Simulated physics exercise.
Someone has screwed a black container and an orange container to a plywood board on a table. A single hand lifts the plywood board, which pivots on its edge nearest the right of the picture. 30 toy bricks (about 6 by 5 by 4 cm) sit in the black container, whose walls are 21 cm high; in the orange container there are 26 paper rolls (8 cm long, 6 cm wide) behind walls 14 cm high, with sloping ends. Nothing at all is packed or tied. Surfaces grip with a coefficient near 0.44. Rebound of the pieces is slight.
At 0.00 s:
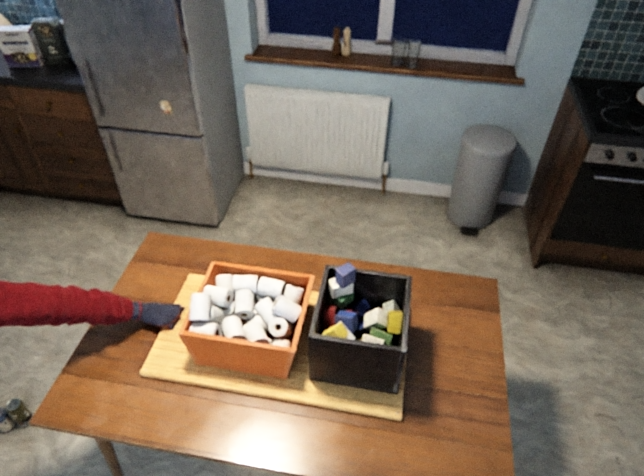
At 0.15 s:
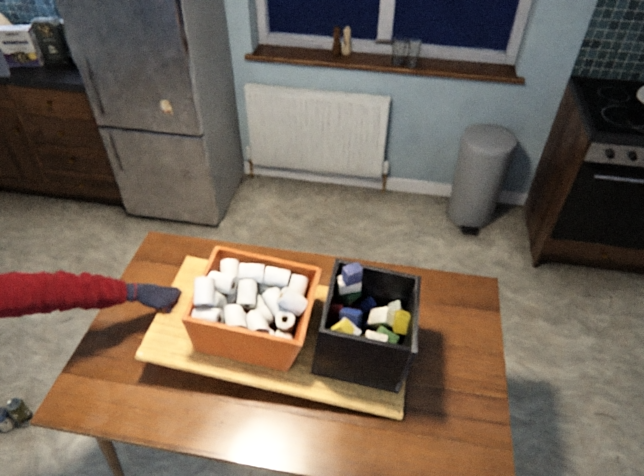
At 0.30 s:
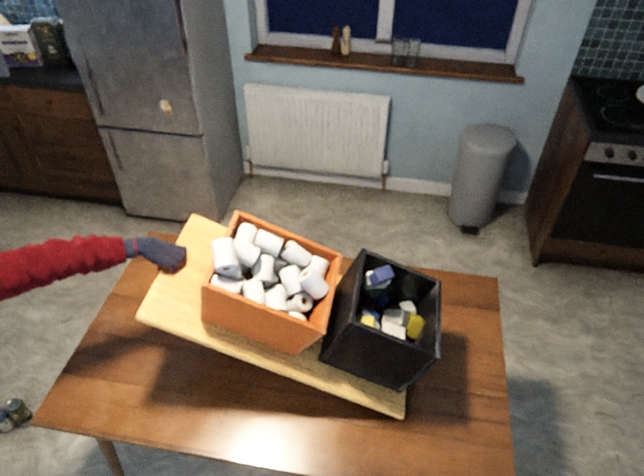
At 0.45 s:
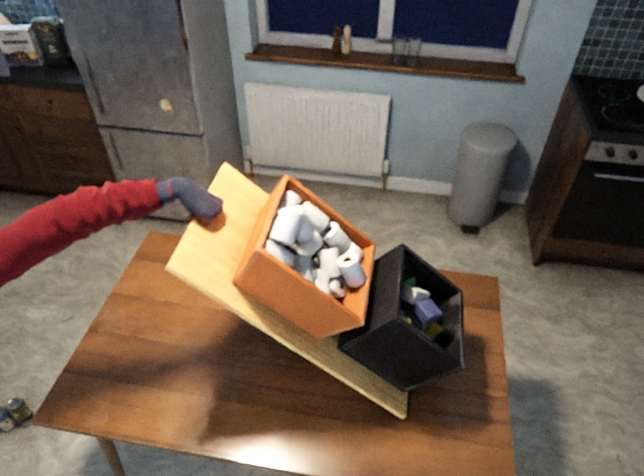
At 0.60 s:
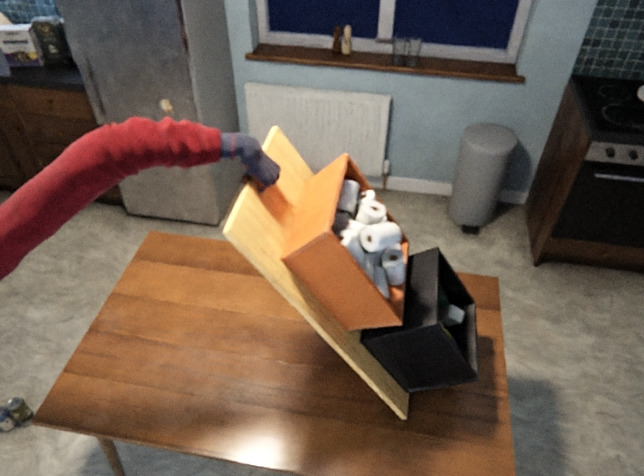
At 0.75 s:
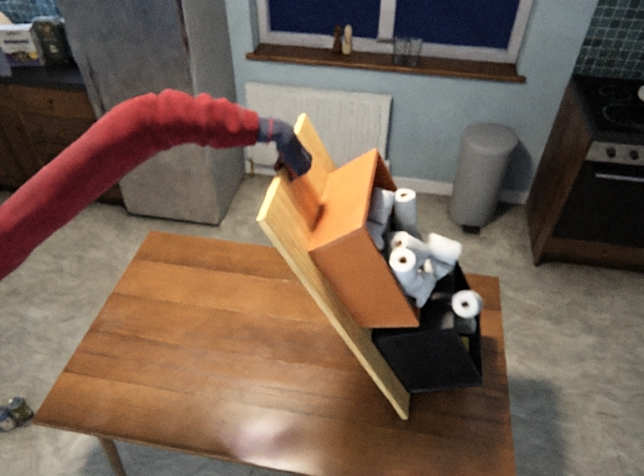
At the start, an orange container of white paper rolls and a black container of toy bricks sit on a board lying on a table. A gloved hand lifts the board's left end, tilting it steeply rightward, and the rolls slide until one leaves the orange container, over the black one.
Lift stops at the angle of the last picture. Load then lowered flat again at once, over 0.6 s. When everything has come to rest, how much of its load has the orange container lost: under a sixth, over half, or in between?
Bet it keeps from half to five-sixths of them inside.
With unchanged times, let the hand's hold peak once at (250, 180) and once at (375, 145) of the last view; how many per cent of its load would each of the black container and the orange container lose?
Black container: 0 %, then 10 %; orange container: 20 %, then 80 %.
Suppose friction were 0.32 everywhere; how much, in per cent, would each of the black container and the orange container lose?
Black container 0, orange container 40 per cent.
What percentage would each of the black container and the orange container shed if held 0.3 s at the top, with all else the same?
In that case you'd see black container shed 0 percent of its load and orange container shed 40 percent.
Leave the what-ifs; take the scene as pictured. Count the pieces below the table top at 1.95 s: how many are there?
I'd estimate some 4 by that time.
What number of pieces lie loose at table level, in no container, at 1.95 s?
The count is about 4.
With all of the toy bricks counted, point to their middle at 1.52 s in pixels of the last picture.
Around (368, 334).
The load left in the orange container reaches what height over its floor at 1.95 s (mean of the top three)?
It reaches close to 17 cm.
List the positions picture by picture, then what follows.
In the first picture (places track the rim corner closest to us here), orange container (291, 350); black container (401, 349); tipped 0°; all still inside.
Orange container (298, 343); black container (412, 350); tipped 6°, in the second picture.
Orange container (322, 330); black container (436, 355); tipped 22°, in the third picture.
Orange container (361, 320); black container (462, 365); tipped 40°, in the fourth picture.
Orange container (401, 320); black container (477, 376); tipped 56°, in the fifth picture.
Orange container (419, 321); black container (482, 381); tipped 62°; 1 out, the lowest roll at (468, 304), in the sixth picture.
After 0.94 s, tilt 47°; the black container has all 30 and the orange container is down by 5 of 26.
After 1.18 s, tilt 12°; the black container has all 30 and the orange container is down by 7 of 26.
After 1.52 s, tilt 0°; the black container has all 30 and the orange container is down by 8 of 26.
Outcome (at 1.95 s), the black container has all 30 and the orange container is down by 8 of 26. Asked share, 8 of 26, 31 per cent.
